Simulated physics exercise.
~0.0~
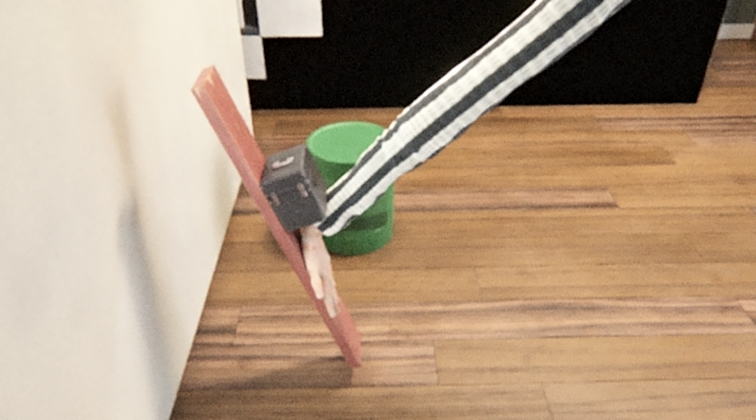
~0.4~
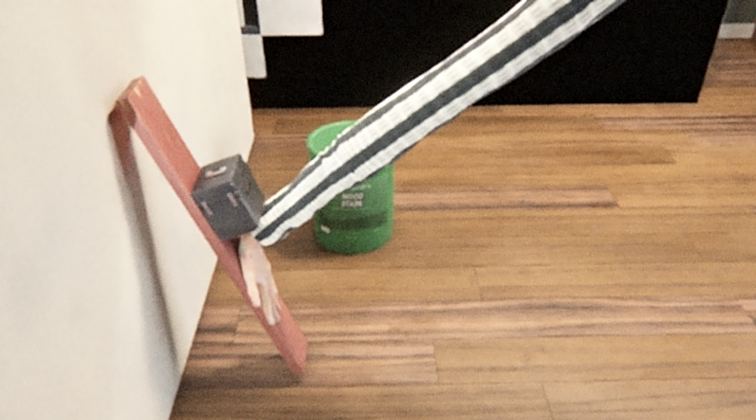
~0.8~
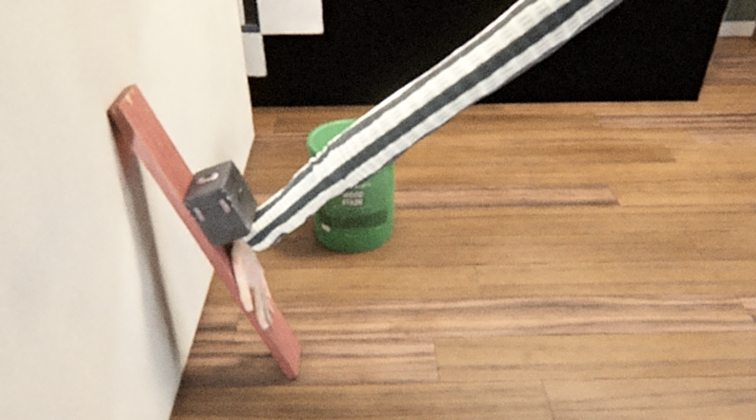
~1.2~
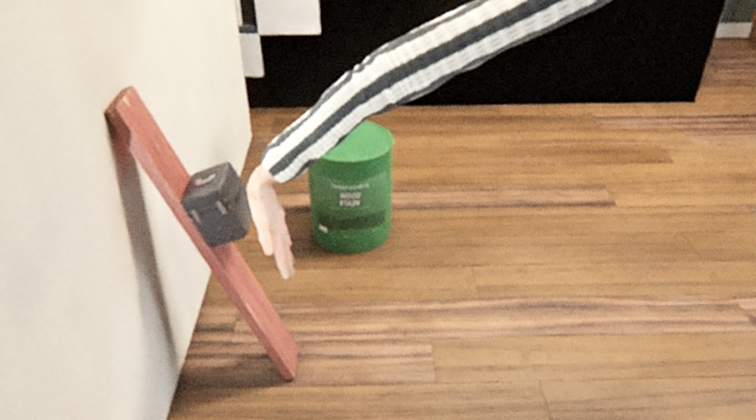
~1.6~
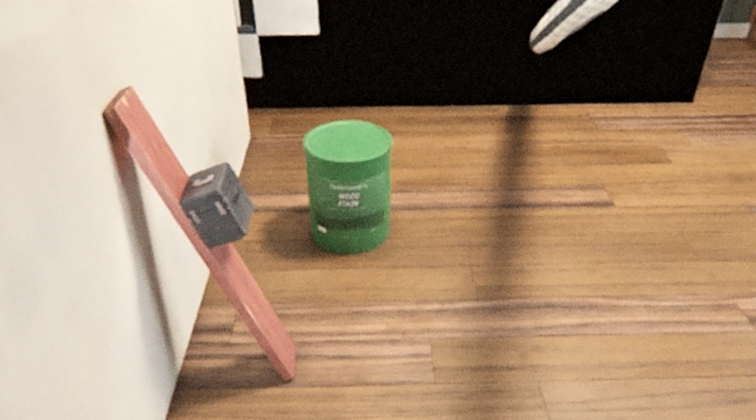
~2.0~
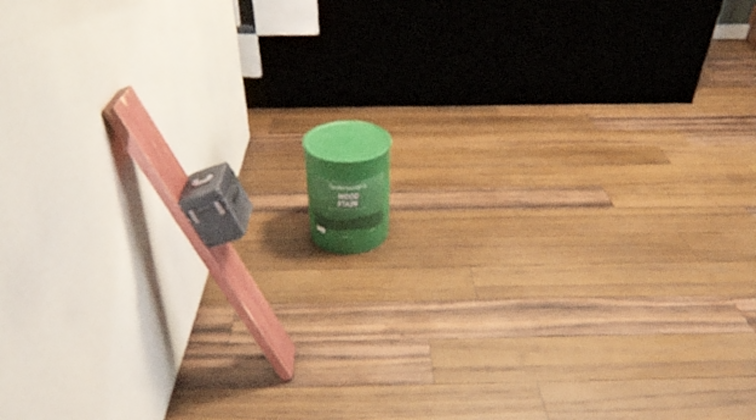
Hand in a striped sleeve leaning a red plank against a wall, then letting go and withdrawing as the plank stays propped.
